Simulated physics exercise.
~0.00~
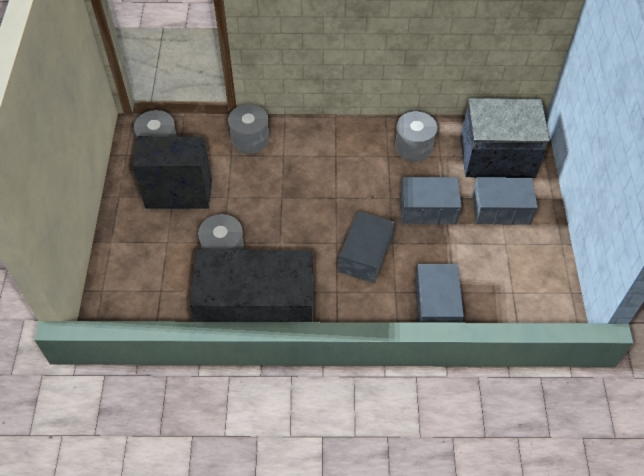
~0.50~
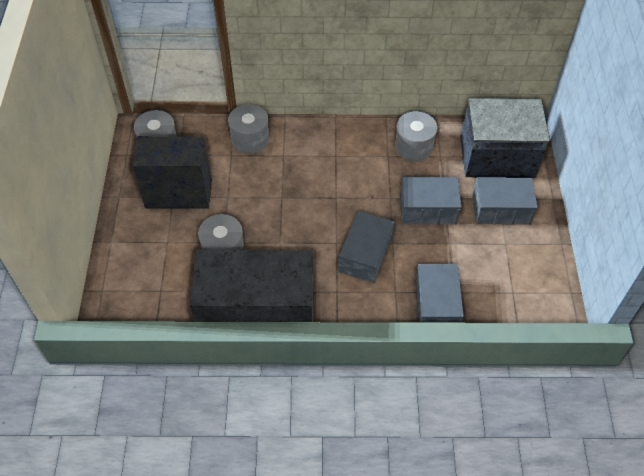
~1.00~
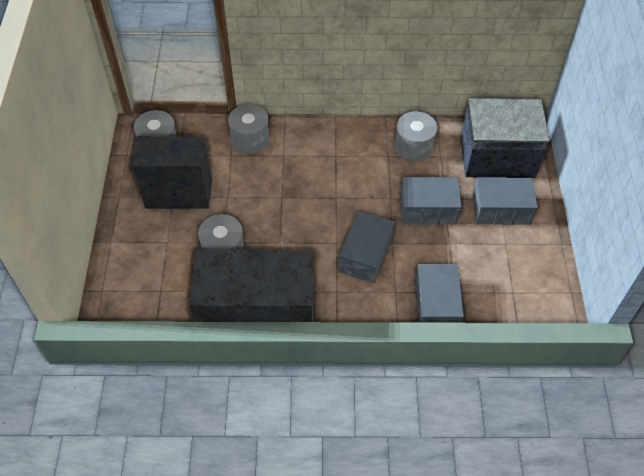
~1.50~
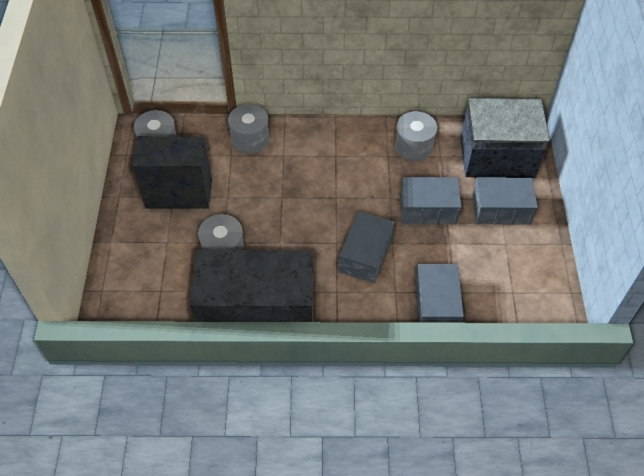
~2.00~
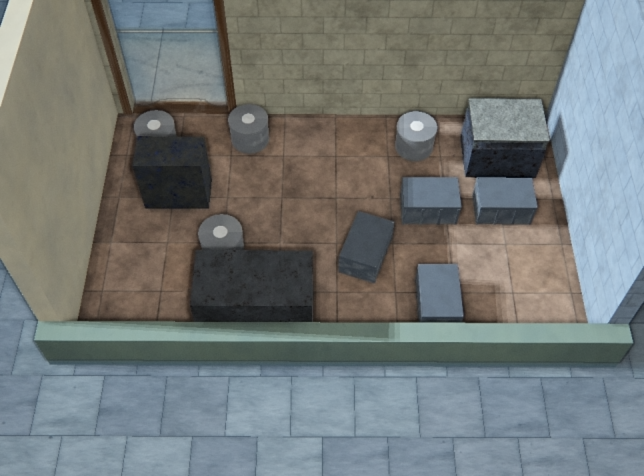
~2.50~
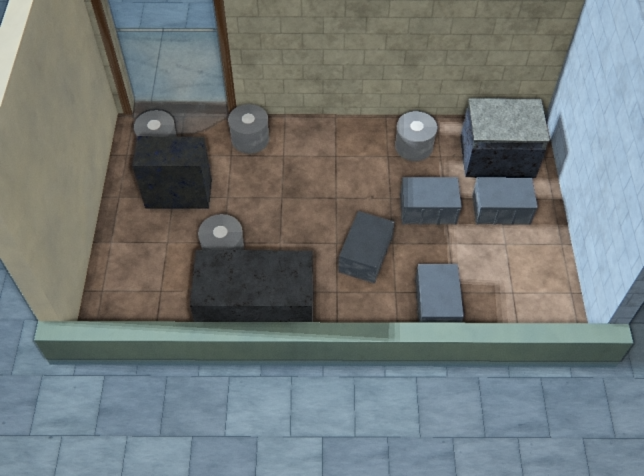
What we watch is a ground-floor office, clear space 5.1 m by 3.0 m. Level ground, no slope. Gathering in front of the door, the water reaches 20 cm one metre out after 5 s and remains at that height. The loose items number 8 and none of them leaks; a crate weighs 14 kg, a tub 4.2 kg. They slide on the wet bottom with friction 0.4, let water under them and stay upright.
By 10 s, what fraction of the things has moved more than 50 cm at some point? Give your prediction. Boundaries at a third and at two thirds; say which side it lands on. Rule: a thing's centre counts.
It's going to be somewhere in the middle, I reckon.
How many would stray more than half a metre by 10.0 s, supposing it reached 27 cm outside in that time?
So the tally would be 5.
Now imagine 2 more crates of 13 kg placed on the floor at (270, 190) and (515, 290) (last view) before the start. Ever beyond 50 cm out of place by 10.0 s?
In turn: Beyond the mark, within the mark.
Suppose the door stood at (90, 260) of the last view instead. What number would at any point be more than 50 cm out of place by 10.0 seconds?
Result: 3.
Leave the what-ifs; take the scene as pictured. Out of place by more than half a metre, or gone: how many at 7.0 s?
By then the count is 1.
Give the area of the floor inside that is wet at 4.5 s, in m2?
Wet area: Approx. 3.0 m2.
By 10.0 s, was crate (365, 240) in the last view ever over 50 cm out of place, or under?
The verdict is a bigger shift.
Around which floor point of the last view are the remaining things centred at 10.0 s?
The centre is close to (393, 215).
After 3.5 s 0 of 8 are over 50 cm from their spots; 0 afloat.
After 4.5 s 1 of 8 are over 50 cm from their spots; 1 afloat.
After 7.0 s 1 of 8 are over 50 cm from their spots; 2 afloat.
After 10.0 s 4 of 8 are over 50 cm from their spots, and 4 have been at some point; 5 afloat.
